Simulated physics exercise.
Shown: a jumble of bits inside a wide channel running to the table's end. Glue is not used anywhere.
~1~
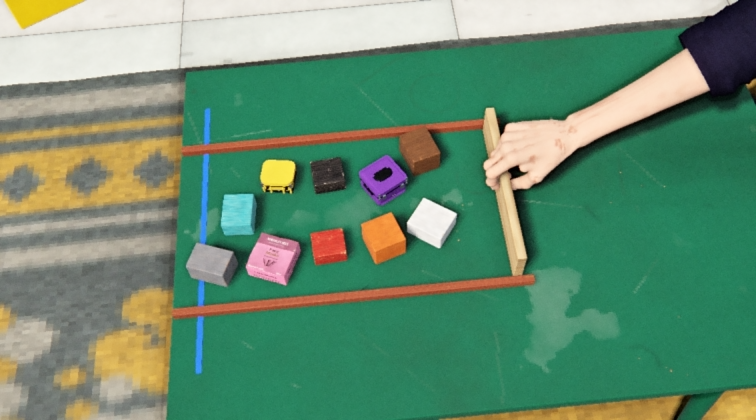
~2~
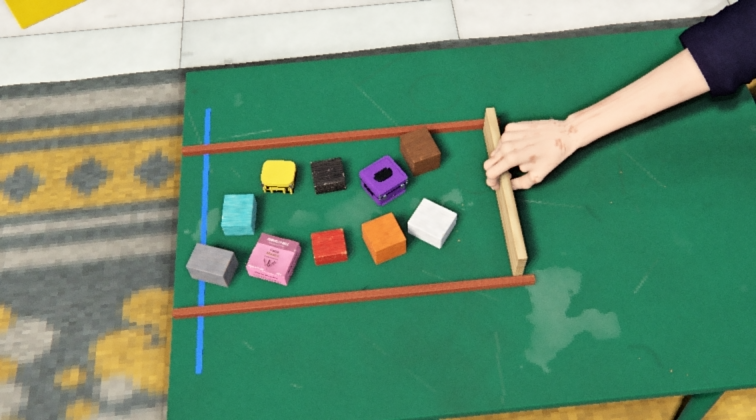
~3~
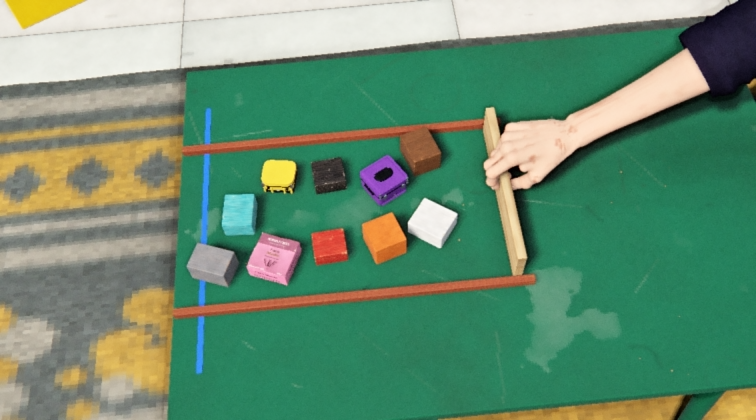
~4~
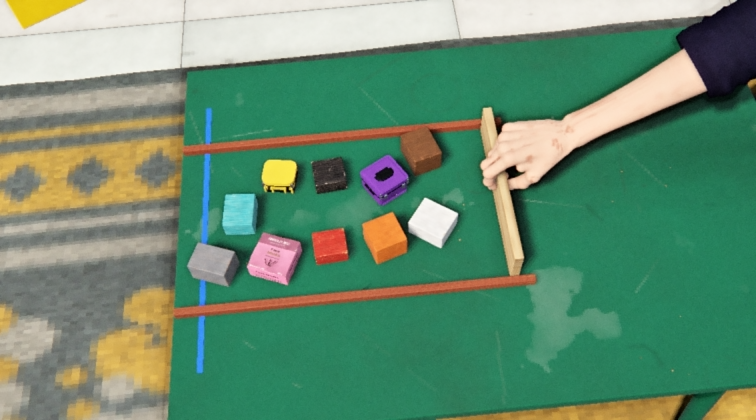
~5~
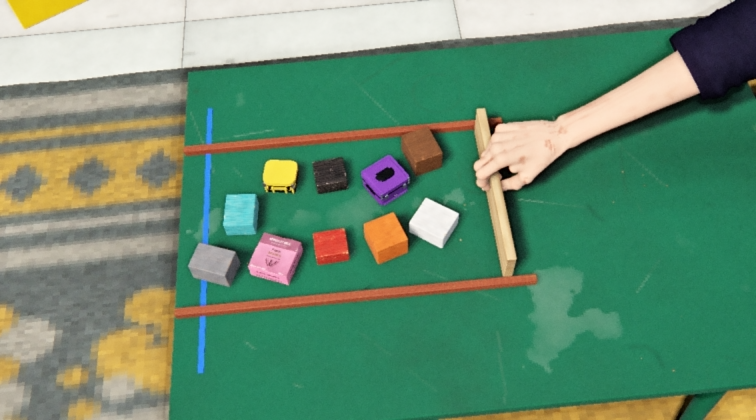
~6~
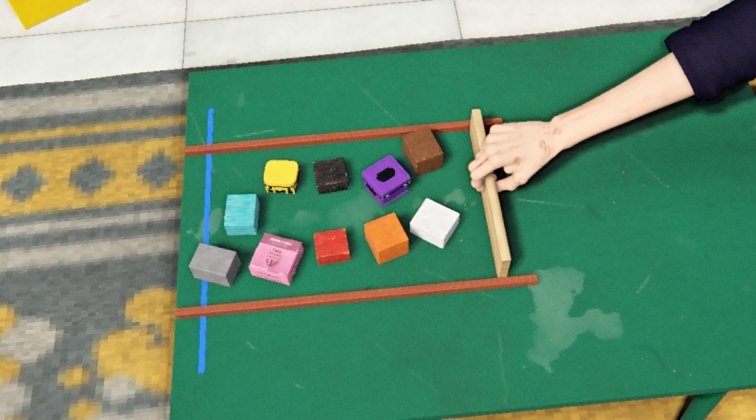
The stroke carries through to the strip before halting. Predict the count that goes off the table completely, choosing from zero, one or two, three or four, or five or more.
The count is five or more.
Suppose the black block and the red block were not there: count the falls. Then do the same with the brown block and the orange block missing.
Counts - first: 4, second: 6.
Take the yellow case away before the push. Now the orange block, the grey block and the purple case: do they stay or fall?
Orange block still up; grey block down; purple case still up.
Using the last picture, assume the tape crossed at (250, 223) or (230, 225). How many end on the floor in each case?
On the floor, 3 then 3.
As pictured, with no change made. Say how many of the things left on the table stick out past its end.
The answer comes to 4.
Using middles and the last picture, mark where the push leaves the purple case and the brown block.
The purple case finishes at (187, 209); the brown block finishes at (192, 170).
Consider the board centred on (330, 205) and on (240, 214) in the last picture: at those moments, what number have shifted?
Well, it's 9 at the first one and 10 at the second.
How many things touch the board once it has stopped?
The count in contact is 4.
A little later, none off yet; grey block at rest near (215, 265); turquoise block at rest near (242, 214); pink box at rest near (277, 259).
Next, none off yet; grey block shifted a little near (192, 268); turquoise block at rest near (242, 214); pink box shifted about its own width near (235, 263).
Later still, one off so far; grey block fallen; turquoise block shifted about its own width near (197, 219); pink box tilted well over near (159, 286).
When it is over, the number that fall off is five or more; down, black block, red block, yellow case, pink box, turquoise block and grey block.
